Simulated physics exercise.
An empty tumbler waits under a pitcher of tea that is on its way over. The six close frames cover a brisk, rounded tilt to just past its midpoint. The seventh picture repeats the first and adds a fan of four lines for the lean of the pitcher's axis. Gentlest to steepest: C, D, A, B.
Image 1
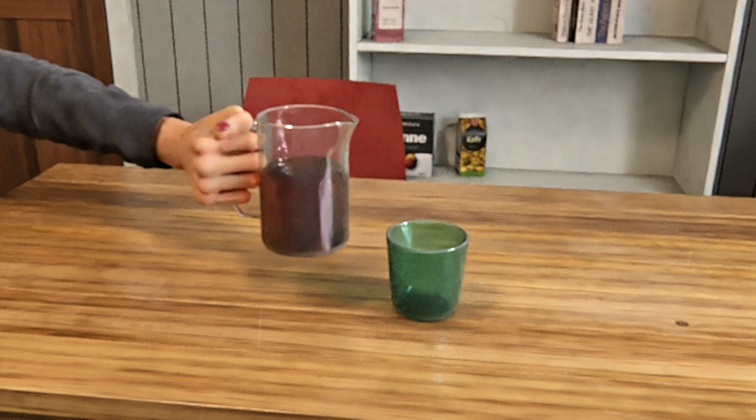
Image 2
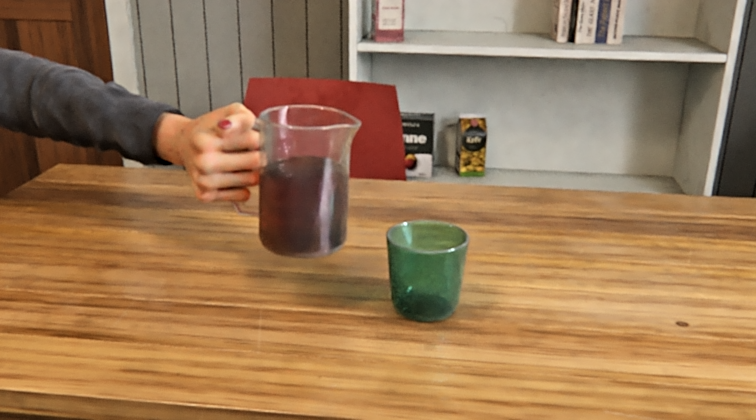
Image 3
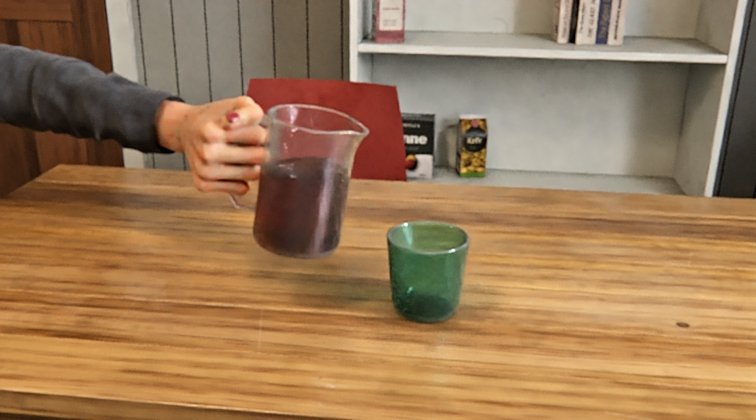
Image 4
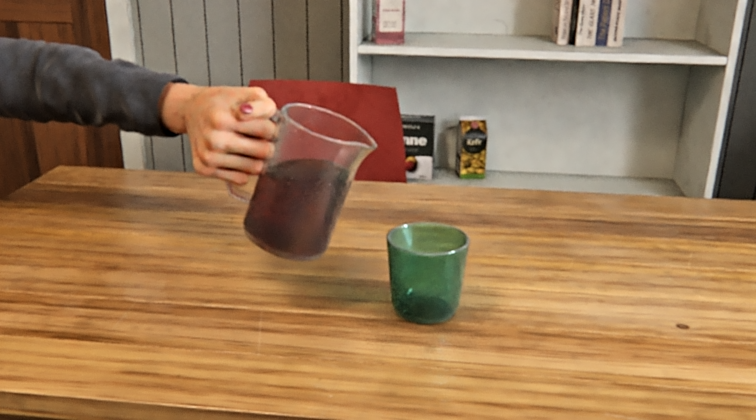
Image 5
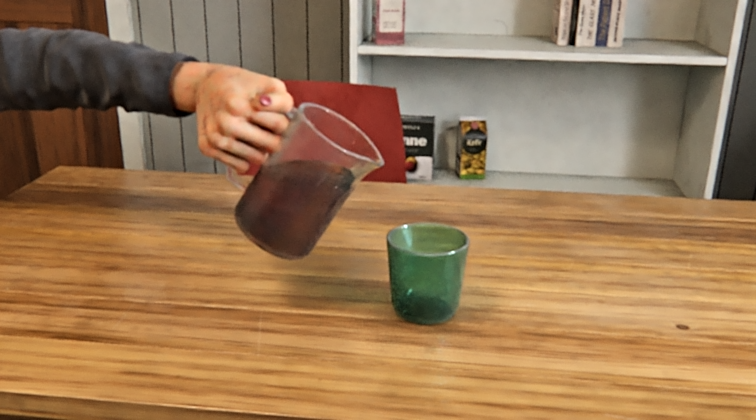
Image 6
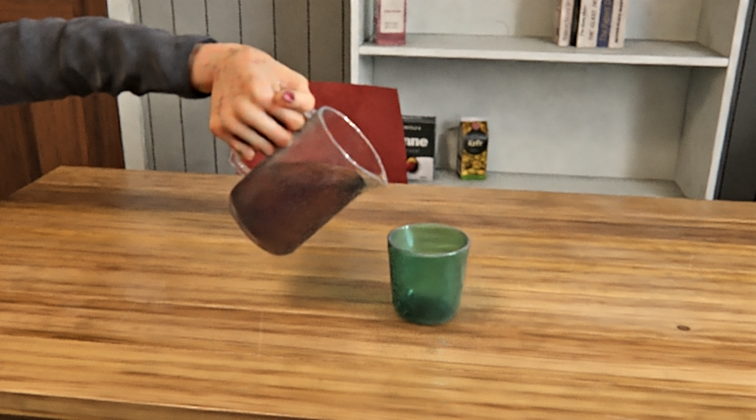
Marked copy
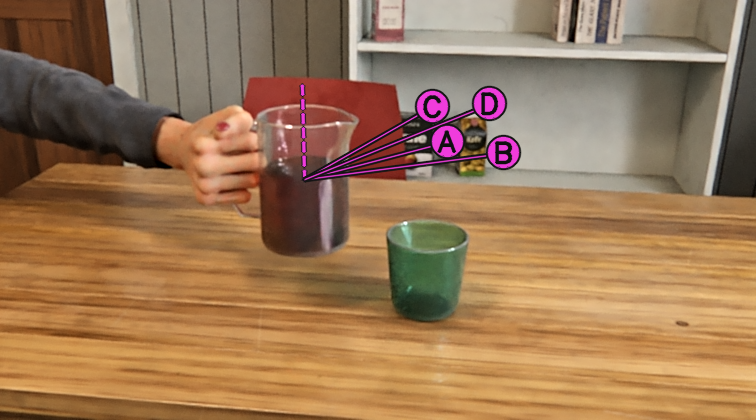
At a wooden table in front of a red chair and pale shelves, a hand holds a glass pitcher of dark liquid beside an empty green tumbler, then steadily tilts it rightward, the spout lowering near the tumbler's rim.
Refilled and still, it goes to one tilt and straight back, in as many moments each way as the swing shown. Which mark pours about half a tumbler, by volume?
The answer is line A.
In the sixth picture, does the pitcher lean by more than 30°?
Yes, it does.
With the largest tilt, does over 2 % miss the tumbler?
No.
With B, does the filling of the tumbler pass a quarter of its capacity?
Yes, it does.
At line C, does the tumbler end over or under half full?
Under half.
On the marked copy, A at (431, 146); B at (486, 155); C at (417, 115); D at (474, 110).
If A is chosen, the tumbler ends with about 48 % of what it can hold.
If B is chosen, the tumbler ends with about 71 % of what it can hold.
If C is chosen, the tumbler ends with about 11 % of what it can hold.
If D is chosen, the tumbler ends with about 27 % of what it can hold.
